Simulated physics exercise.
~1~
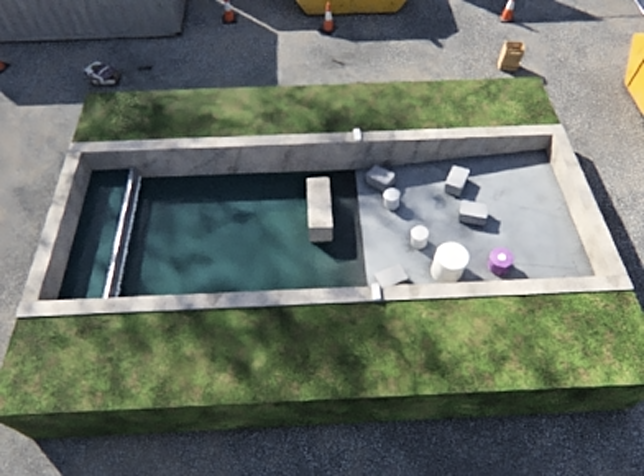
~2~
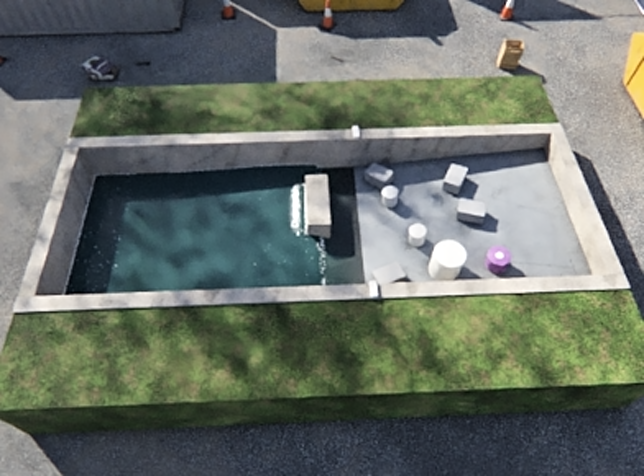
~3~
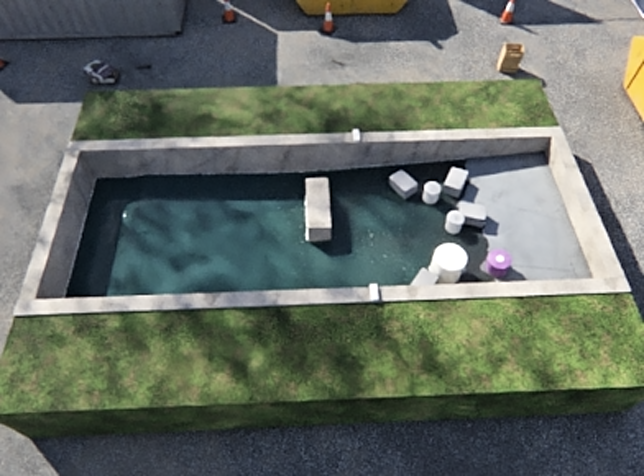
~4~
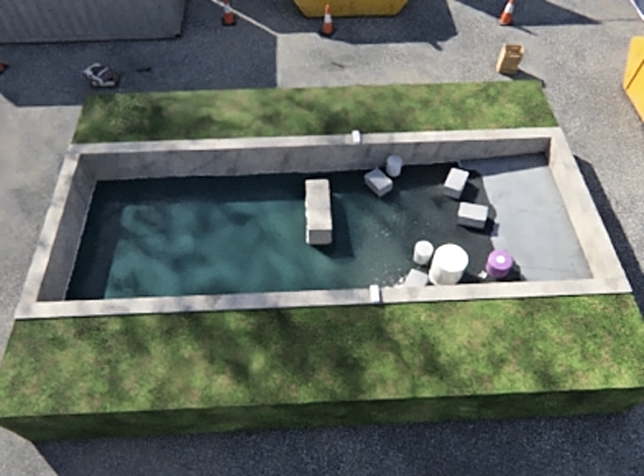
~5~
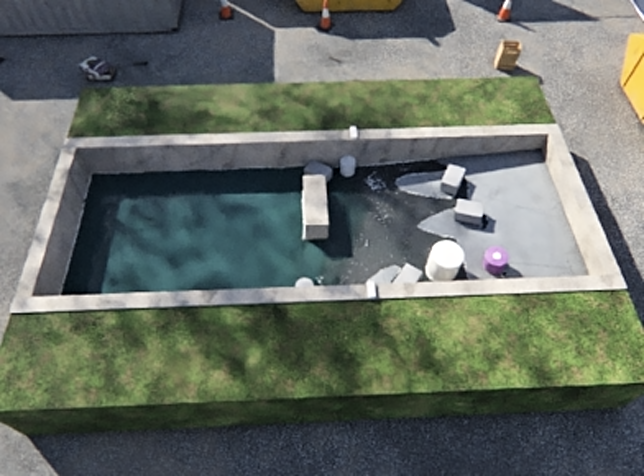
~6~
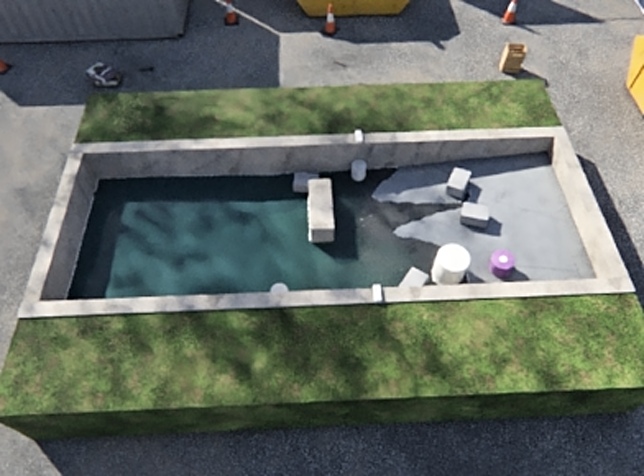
At the start, dark water lies in the left part of a walled basin, held partly behind a barrier near the left end, while pale blocks, white containers and a purple tub sit on the dry grey ramp. The barrier is gone and water breaks white around the big block in the middle. The water then runs up the ramp and shifts several of the loose items to the right. As it draws back, some of them drift left, a few reaching the big block or beyond. At the end, the purple tub still sits on the ramp near the large white container.
